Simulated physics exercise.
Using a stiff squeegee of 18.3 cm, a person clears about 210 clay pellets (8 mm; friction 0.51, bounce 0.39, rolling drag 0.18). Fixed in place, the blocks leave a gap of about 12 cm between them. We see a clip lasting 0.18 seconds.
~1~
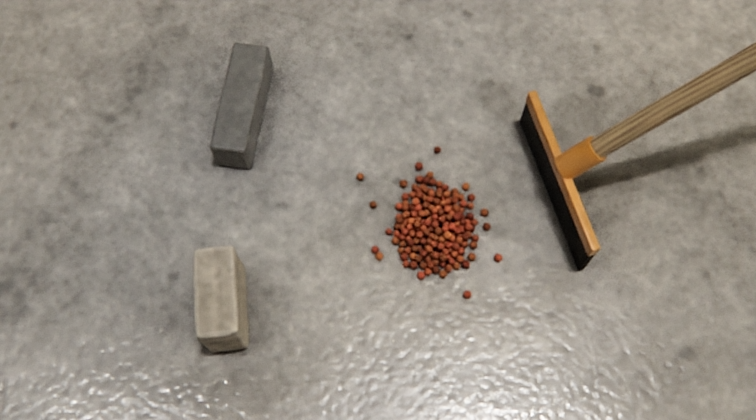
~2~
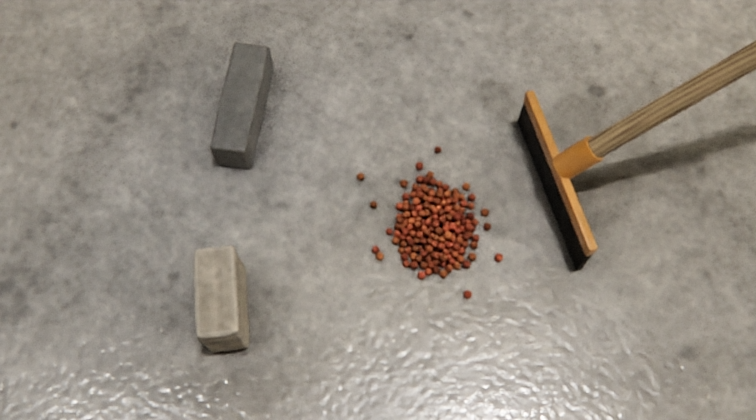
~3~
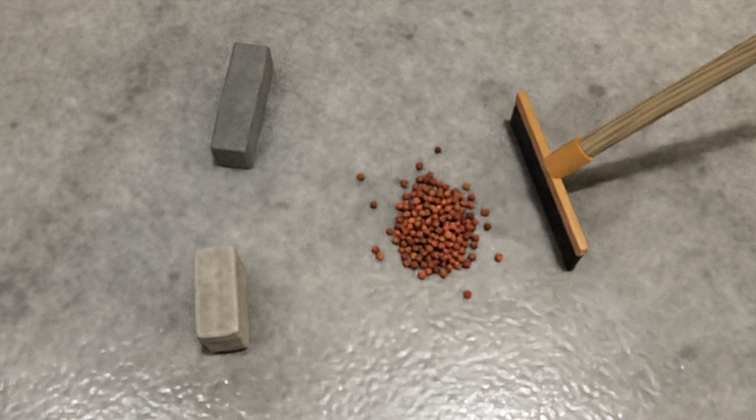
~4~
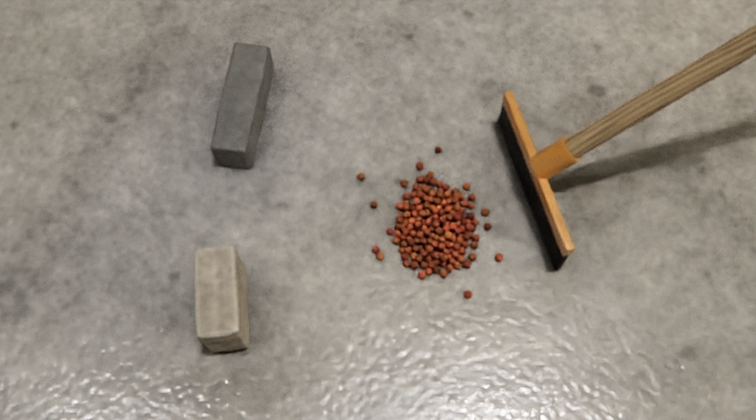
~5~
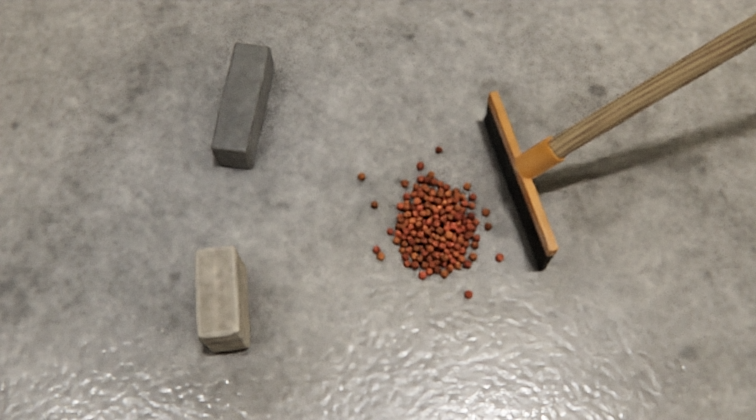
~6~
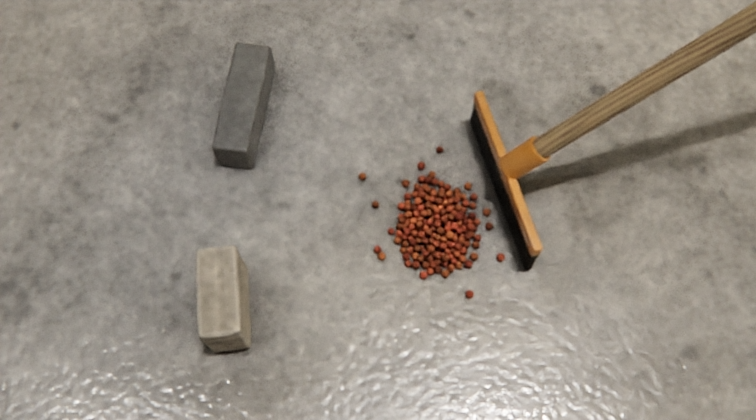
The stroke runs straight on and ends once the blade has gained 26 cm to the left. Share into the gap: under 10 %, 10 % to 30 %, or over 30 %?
The gap sees meager traffic.
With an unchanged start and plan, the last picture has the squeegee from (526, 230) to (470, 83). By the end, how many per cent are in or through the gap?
Through 0.
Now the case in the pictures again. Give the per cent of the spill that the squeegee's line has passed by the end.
Roughly 15 %.
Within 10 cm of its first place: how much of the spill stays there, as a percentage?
About 15 %.
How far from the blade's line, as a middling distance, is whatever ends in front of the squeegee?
3 cm.
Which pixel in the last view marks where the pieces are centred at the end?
Somewhere near pixel (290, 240).
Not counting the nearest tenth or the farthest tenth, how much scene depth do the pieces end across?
Estimated width: Near 12 cm.
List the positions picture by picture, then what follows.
The first picture shows squeegee from (592, 250) to (531, 100); moved 0.0 cm; pieces shifted so far, 0; middle of the spill at (435, 224); block at (215, 290); block at (239, 95).
The second picture shows squeegee from (590, 250) to (529, 100); moved 0.3 cm; pieces shifted so far, 0; middle of the spill at (436, 224).
The third picture shows squeegee from (581, 250) to (521, 100); moved 1.2 cm; pieces shifted so far, 0; middle of the spill at (436, 224).
The fourth picture shows squeegee from (567, 250) to (508, 100); moved 2.6 cm; pieces shifted so far, 0; middle of the spill at (436, 224).
The fifth picture shows squeegee from (551, 250) to (493, 100); moved 4.2 cm; pieces shifted so far, 0; middle of the spill at (436, 224).
The sixth picture shows squeegee from (535, 250) to (479, 100); moved 5.8 cm; pieces shifted so far, 0; middle of the spill at (437, 224); block at (218, 290); block at (242, 95).
Then, 0.25 s after the last picture, squeegee 17 cm from its start, spill 13 cm wide; held up before the blocks 100 %.
Then, 0.49 s after the last picture, squeegee 26 cm from its start, spill 14 cm wide; held up before the blocks 100 %.
Then, 0.71 s after the last picture, squeegee 26 cm from its start, spill 14 cm wide; held up before the blocks 100 %.
In the end, in or through the gap 0 %, round the near block 0 %, round the far block 0 %, held up before the blocks 100 %.
